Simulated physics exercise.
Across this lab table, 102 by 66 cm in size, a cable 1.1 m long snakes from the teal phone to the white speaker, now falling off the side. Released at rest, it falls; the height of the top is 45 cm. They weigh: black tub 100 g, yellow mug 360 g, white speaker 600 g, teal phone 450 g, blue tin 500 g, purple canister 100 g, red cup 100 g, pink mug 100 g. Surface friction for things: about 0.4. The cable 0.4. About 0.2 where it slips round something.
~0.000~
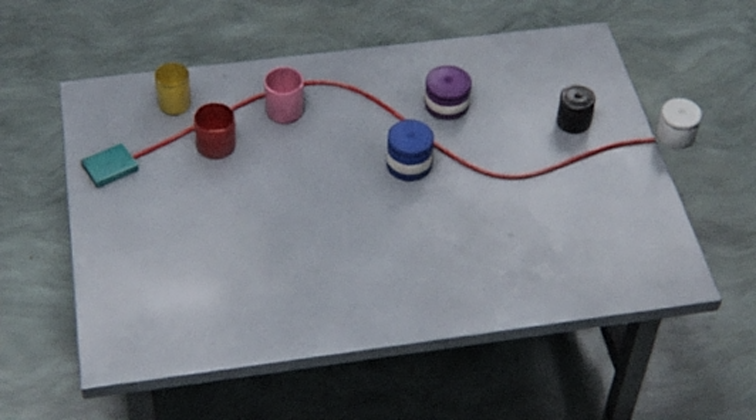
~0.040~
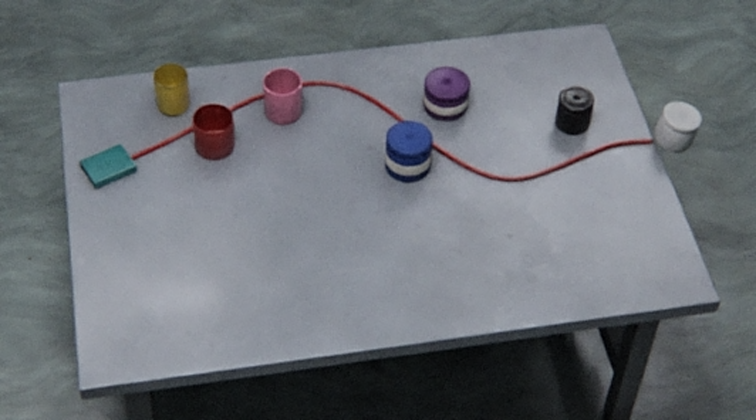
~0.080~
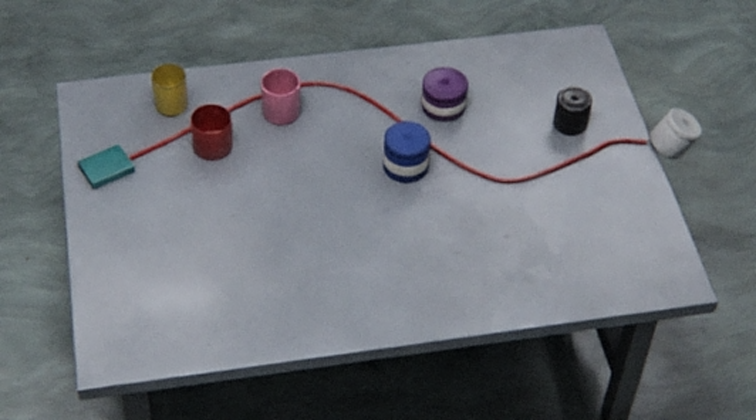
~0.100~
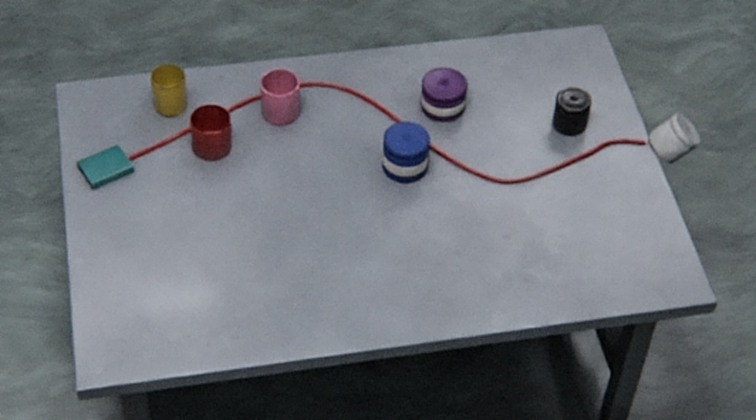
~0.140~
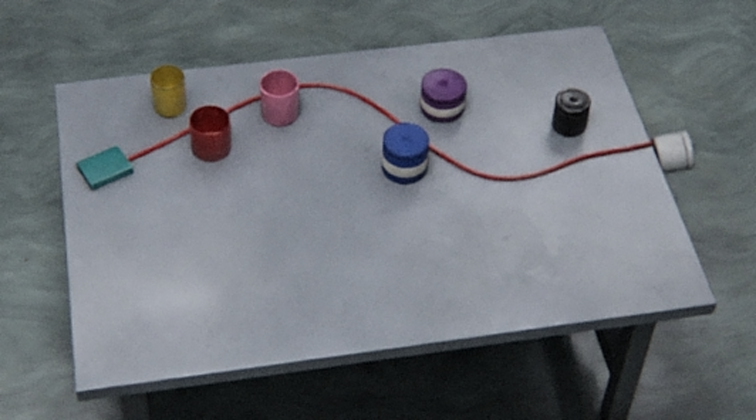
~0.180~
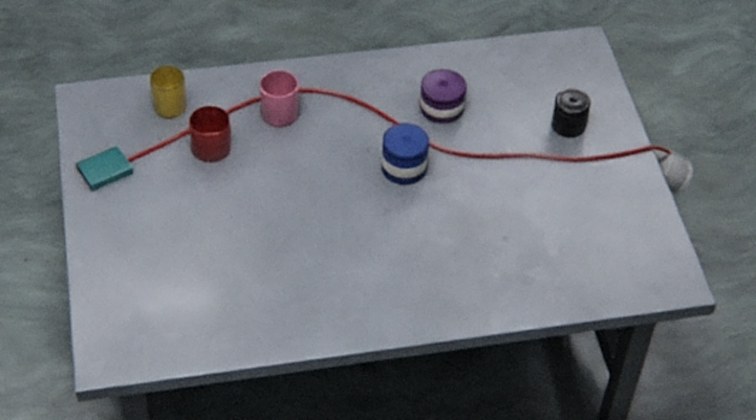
On a grey table, a white cylinder tipping over the right edge and dropping beside it, its red cable pulling straighter.
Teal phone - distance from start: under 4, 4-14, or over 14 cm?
Over 14 cm.
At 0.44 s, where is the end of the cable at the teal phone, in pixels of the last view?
Close to (184, 150) in the last picture.
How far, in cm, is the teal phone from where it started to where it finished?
For the teal phone, I'd say close to 20 cm.
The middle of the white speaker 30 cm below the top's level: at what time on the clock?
0.46 s.
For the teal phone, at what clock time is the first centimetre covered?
Teal phone: 0.28 s.
At 0.4 s, the cable's tail end at (184, 150); teal phone 10 cm off its start, pink mug 24 cm off its start, red cup 11 cm off its start.
At 0.7 s, the cable's tail end at (251, 146); teal phone 21 cm off its start, pink mug on its side, 35 cm off its start, red cup 13 cm off its start.
At 0.9 s, the cable's tail end at (257, 146); teal phone 22 cm off its start at (232, 141), pink mug on its side, 38 cm off its start at (309, 272), red cup 13 cm off its start at (230, 175).
At 1.2 s, the cable's tail end at (257, 146); teal phone 22 cm off its start, pink mug on its side, 38 cm off its start, red cup 13 cm off its start.
At 2.4 s, the cable's tail end at (257, 146); teal phone 22 cm off its start at (232, 141), pink mug on its side, 37 cm off its start at (307, 268), red cup 13 cm off its start at (230, 175), white speaker over the edge.
